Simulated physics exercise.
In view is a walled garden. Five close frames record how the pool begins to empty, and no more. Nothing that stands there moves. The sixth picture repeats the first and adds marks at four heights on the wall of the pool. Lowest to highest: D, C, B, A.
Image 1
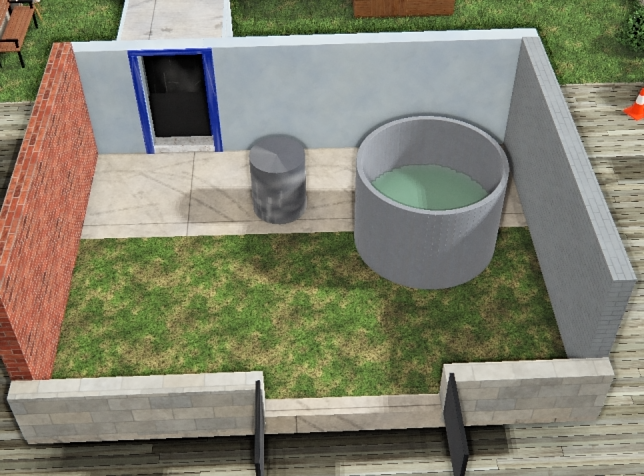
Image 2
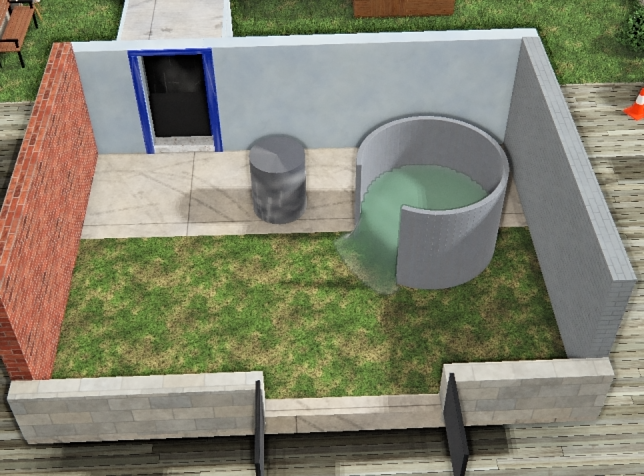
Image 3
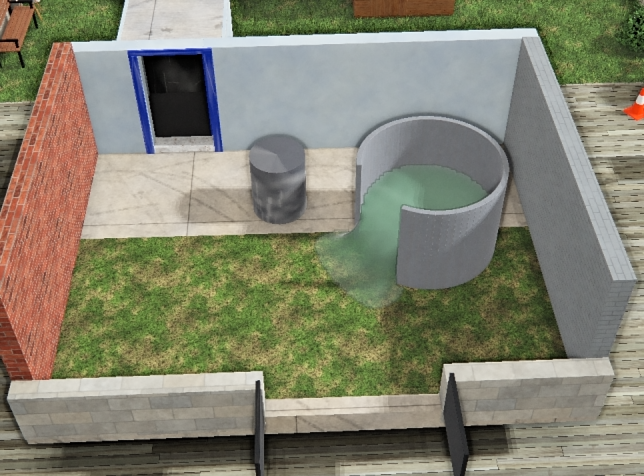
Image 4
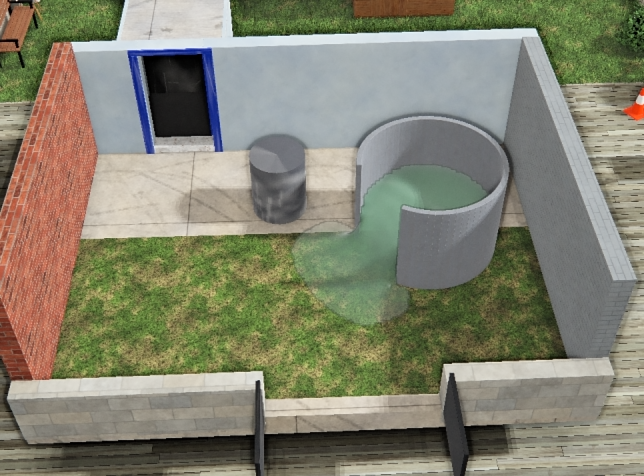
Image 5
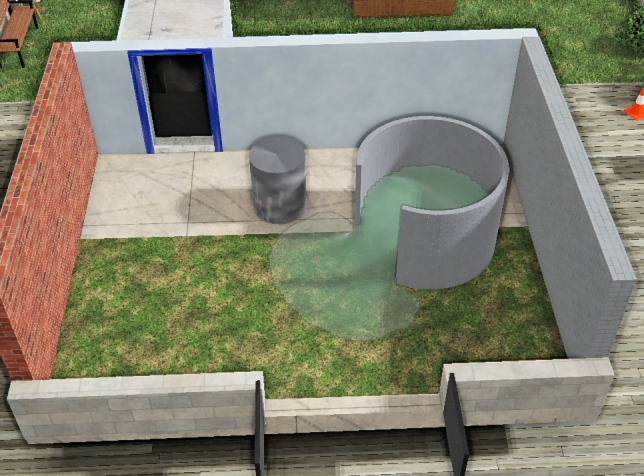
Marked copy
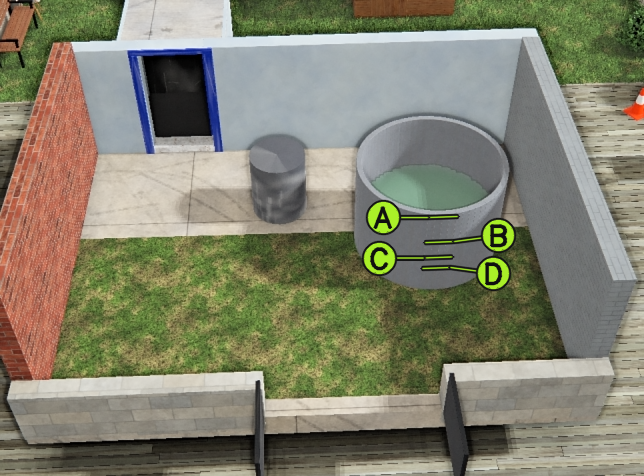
The clip shows a walled garden with a round grey pool of green water; a section of the pool's wall disappears at the front left, and water pours through the gap, spreading leftward and forward across the grass.
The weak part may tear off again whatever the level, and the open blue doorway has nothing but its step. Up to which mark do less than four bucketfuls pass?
Mark B.
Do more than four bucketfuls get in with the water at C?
No.
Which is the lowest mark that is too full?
A.
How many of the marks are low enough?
Three.
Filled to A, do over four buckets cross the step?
Yes, it does.
In lime, A at (442, 217); B at (439, 242); C at (437, 257); D at (436, 267); from the bottom up D, C, B, A.
For mark A, about 10 bucketfuls get in.
For mark B, a bucket or two gets in.
For mark C, nothing gets over.
For mark D, nothing gets over.
